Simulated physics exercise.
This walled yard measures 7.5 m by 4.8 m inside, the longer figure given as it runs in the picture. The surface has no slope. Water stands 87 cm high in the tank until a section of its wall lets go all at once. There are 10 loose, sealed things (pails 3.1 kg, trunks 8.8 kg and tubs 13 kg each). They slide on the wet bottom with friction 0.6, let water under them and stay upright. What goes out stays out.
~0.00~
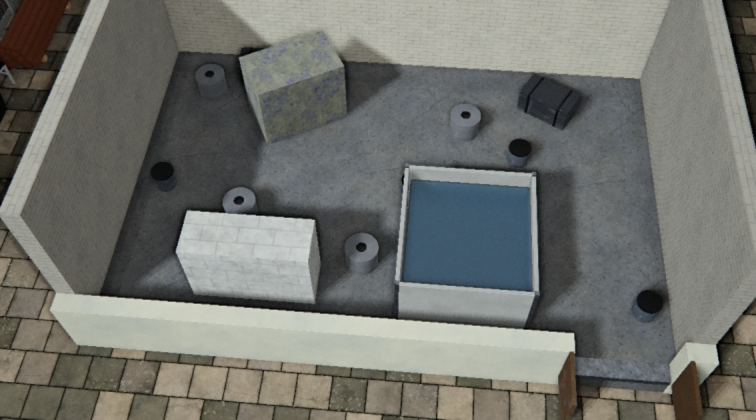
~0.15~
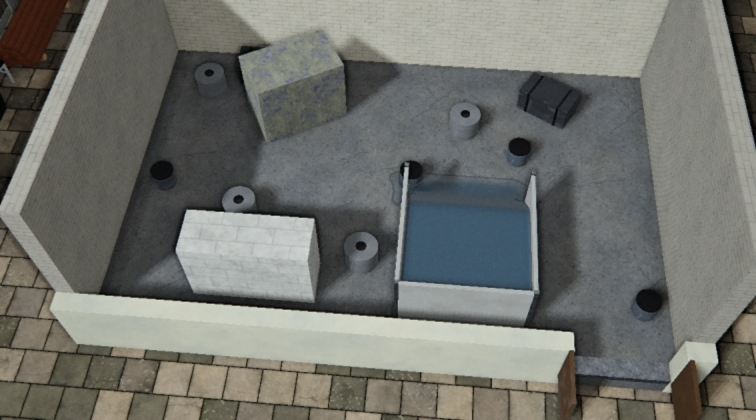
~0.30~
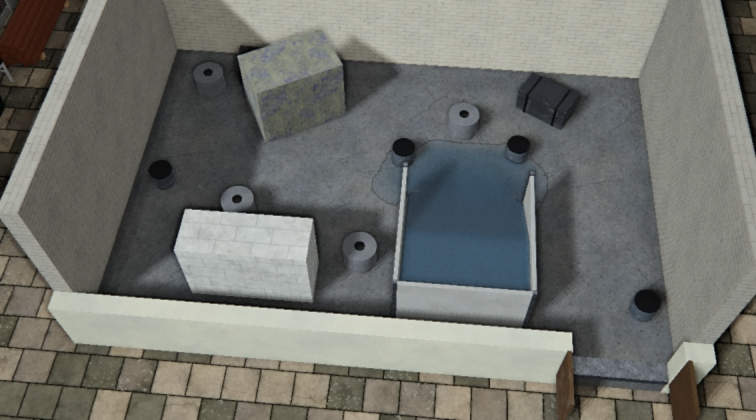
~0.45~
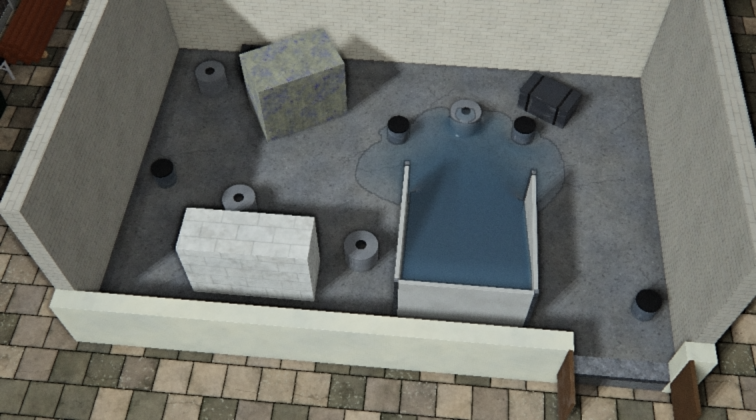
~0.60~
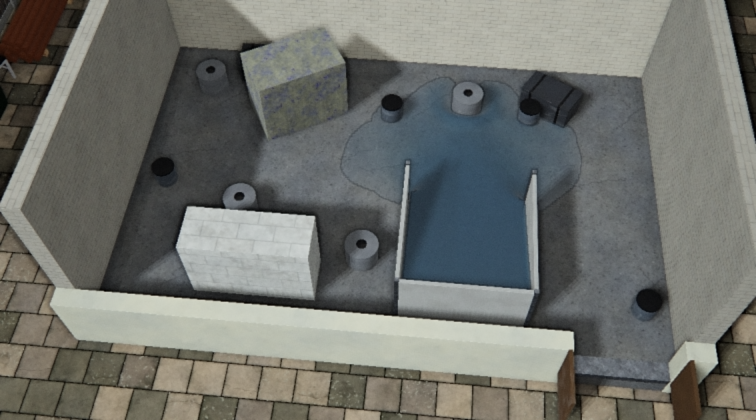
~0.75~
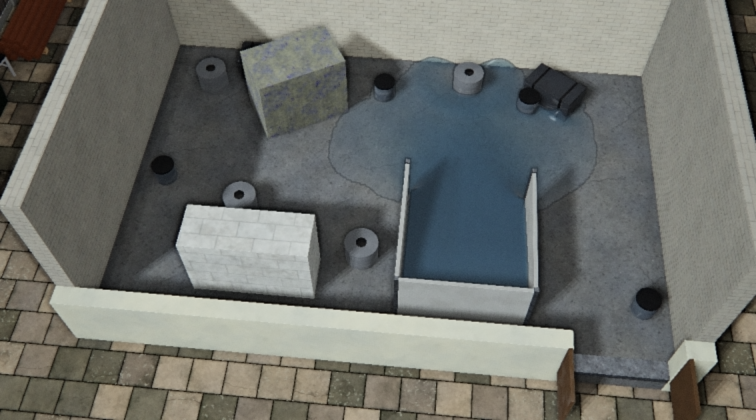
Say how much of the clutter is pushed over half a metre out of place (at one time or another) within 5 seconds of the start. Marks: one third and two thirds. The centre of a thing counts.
Share: Two thirds or more.
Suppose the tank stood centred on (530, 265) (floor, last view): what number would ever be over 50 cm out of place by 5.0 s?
In that case 7 of them.
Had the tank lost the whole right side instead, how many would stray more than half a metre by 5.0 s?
Then 2.
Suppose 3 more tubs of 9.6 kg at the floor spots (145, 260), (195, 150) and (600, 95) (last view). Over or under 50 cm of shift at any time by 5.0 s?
In that order: Under, over, past it.
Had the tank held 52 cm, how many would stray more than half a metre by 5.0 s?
Then 5.
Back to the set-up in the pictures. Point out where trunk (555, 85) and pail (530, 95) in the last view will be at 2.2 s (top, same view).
Near (629, 64) and (589, 55).
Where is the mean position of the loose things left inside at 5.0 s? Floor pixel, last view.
At about (336, 196).
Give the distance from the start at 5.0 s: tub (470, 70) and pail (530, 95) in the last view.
In turn: 80 cm, 140 cm.
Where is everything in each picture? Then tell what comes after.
A pail at (413, 179) rests on the ground; a pail at (520, 147) rests on the ground; 2.6 m2 under water; 0 of 10 have shifted, in the first picture.
A pail at (411, 169), on the bottom, 15 cm from its start; a pail at (520, 146), on the bottom; water covers 3.6 m2; 1 of 10 have shifted, in the second picture.
A pail at (404, 147) rests on the ground, 57 cm from its start; a pail at (519, 144) rests on the ground, 5 cm from its start; water covers 5.0 m2; 1 of 10 have shifted, in the third picture.
A pail at (399, 124), on the bottom, 99 cm from its start; a pail at (525, 125) rests on the ground, 40 cm from its start; 6.8 m2 under water; 2 of 10 have shifted, in the fourth picture.
A pail at (392, 102) rests on the ground, 141 cm from its start; a pail at (531, 106), on the bottom, 76 cm from its start; water covers 8.7 m2; 3 of 10 have shifted, in the fifth picture.
A pail at (385, 81) rests on the ground, 182 cm from its start; a pail at (530, 96) floats, 93 cm from its start; 10.7 m2 under water; 4 of 10 have shifted, in the sixth picture.
After 1.1 s 4 of 10 are over 50 cm from their spots; 3 afloat.
After 2.2 s 4 of 10 are over 50 cm from their spots; 5 afloat.
After 3.5 s 6 of 10 are over 50 cm from their spots; 5 afloat.
After 5.0 s 8 of 10 are over 50 cm from their spots, and 8 have been at some point; 5 afloat.
